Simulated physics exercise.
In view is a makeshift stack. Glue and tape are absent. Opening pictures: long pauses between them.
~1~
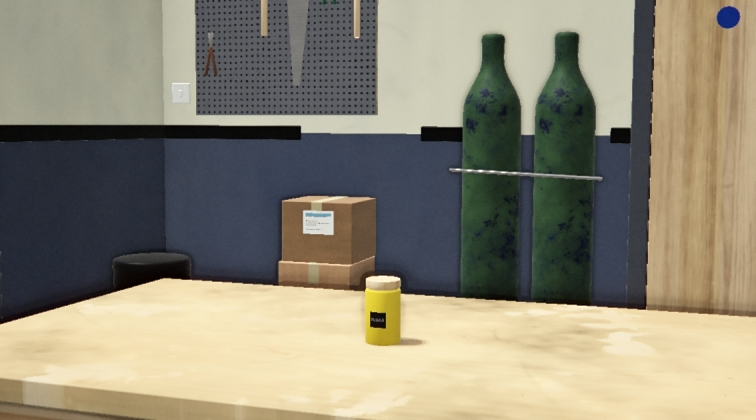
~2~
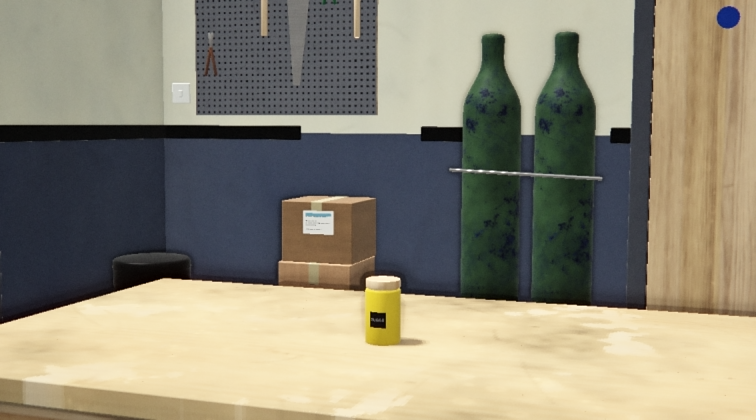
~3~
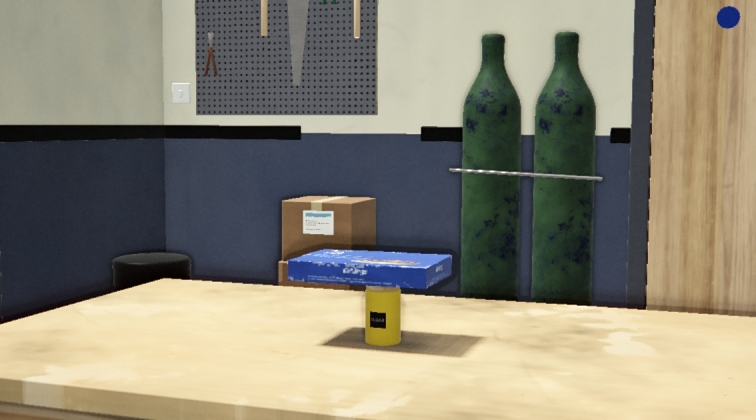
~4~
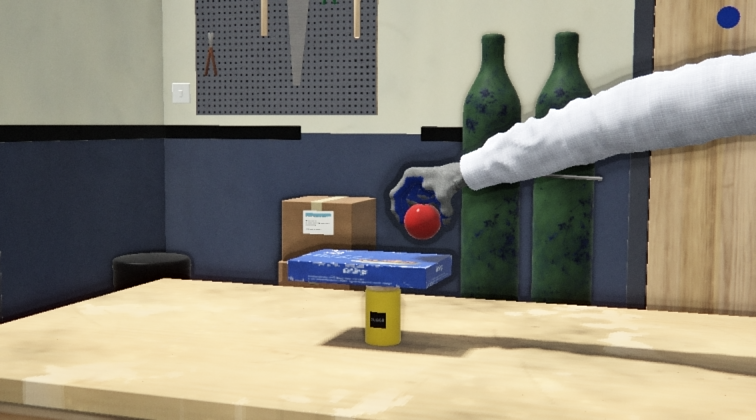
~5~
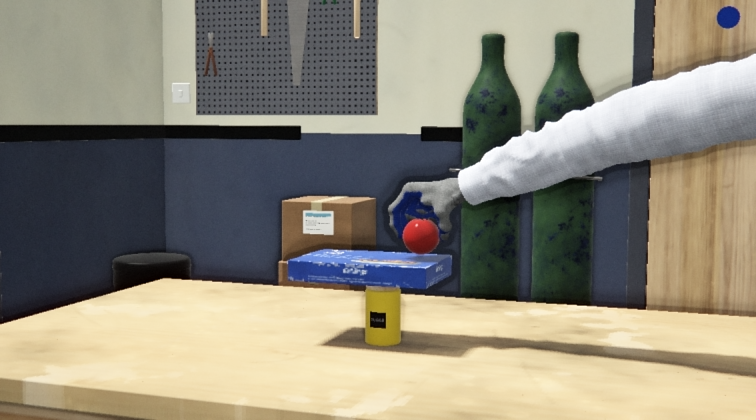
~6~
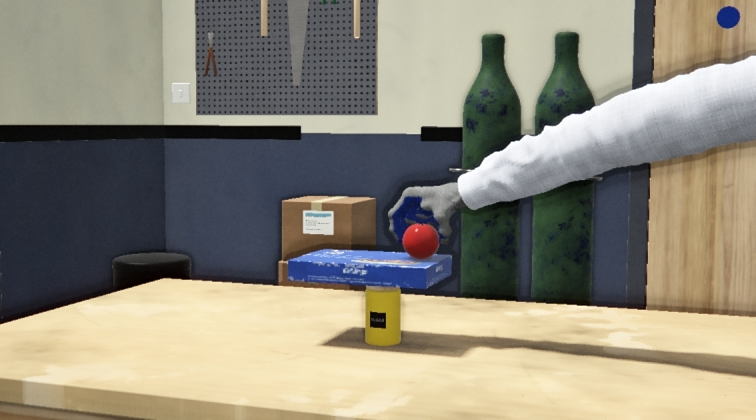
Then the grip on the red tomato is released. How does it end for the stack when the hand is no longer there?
The stack stays put.
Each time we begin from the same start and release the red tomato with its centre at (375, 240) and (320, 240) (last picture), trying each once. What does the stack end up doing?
The first time it stays in place, but the second time it tumbles down.
Then, 0.10 s past the last view, nothing moves.
Then, 0.40 s past the last view, red tomato resting near (421, 242).
Finally, all 3 still in place. Final places as the last picture's camera would see them, red tomato near (421, 242). The stack keeps its balance.
